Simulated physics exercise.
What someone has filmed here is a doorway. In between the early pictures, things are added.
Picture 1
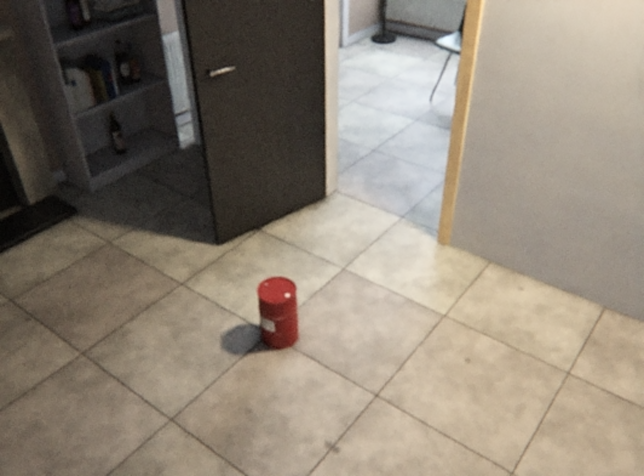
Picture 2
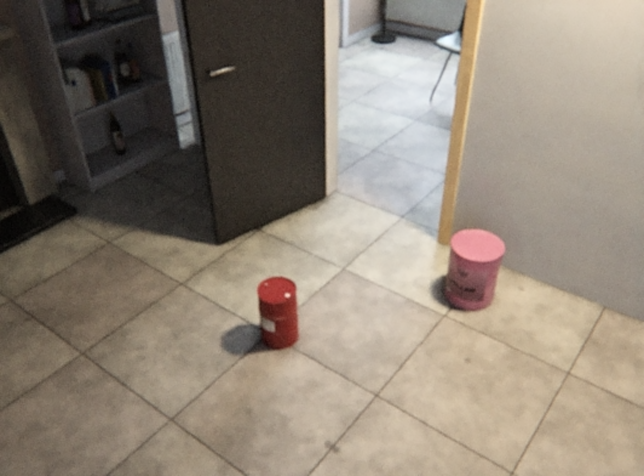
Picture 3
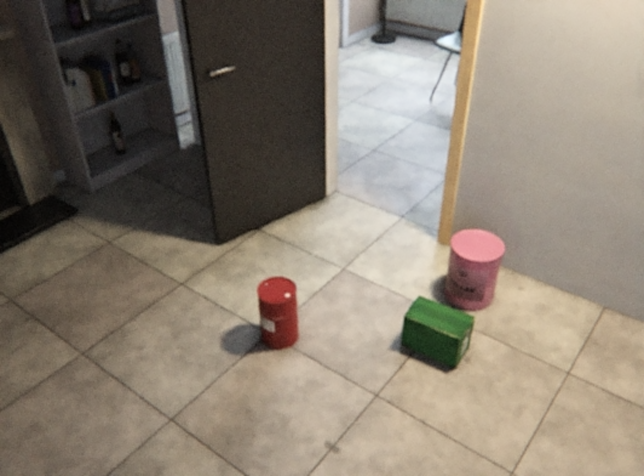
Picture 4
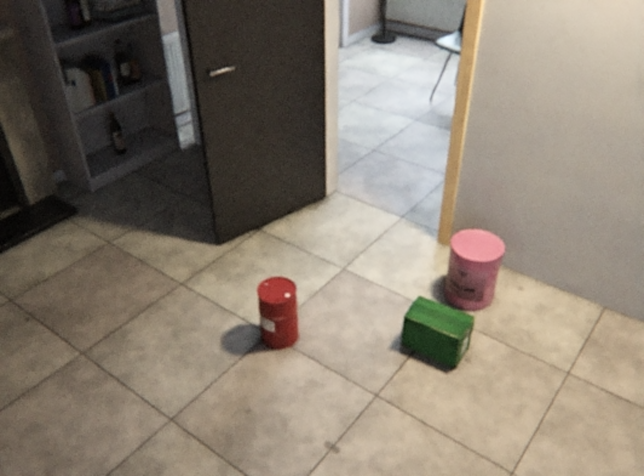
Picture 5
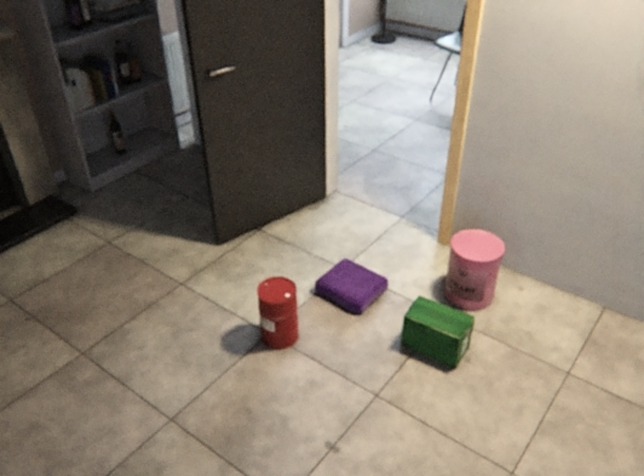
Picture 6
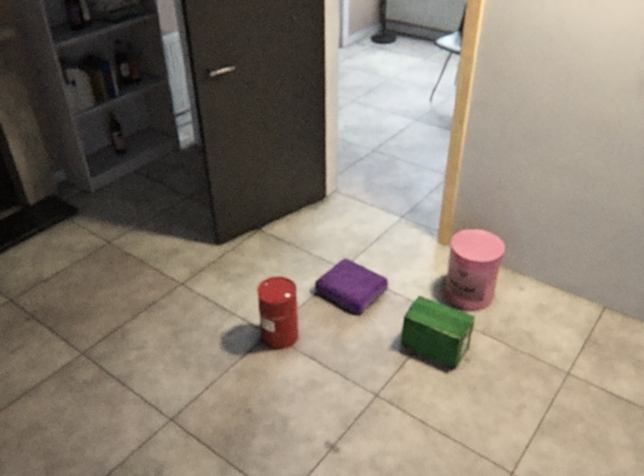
In a doorway, a pink pail, green box and purple cushion appear near a red canister.
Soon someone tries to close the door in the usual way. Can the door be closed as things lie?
The attempt is going to work.
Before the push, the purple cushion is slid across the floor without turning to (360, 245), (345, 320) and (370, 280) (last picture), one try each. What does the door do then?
Door, in order of tries: Obstructed, fully closed, fully closed.
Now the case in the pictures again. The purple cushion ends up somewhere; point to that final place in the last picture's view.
Pretty much around (372, 291), I'd say.
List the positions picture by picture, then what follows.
The first frame shows door wide open and still; red canister (279, 313).
The second frame shows door wide open and still; pink pail (473, 270); red canister (279, 313).
The third frame shows door wide open and still; green box (437, 331); pink pail (473, 270).
The fourth frame shows door wide open and still; red canister (279, 313); green box (437, 331).
The fifth frame shows door wide open and still; pink pail (473, 270); red canister (279, 313).
The sixth frame shows door wide open and still; purple cushion (352, 285); green box (437, 331).
Then, 0.90 s after the last picture, door at 78°.
Then, 1.50 s after the last picture, door at 47°; purple cushion slid a little near (360, 287).
Then, 2.00 s after the last picture, door at 22°; purple cushion slid a little near (372, 291).
At rest, door at 0°; all 4 in place. Seen from the same camera at the end, purple cushion near (372, 291).
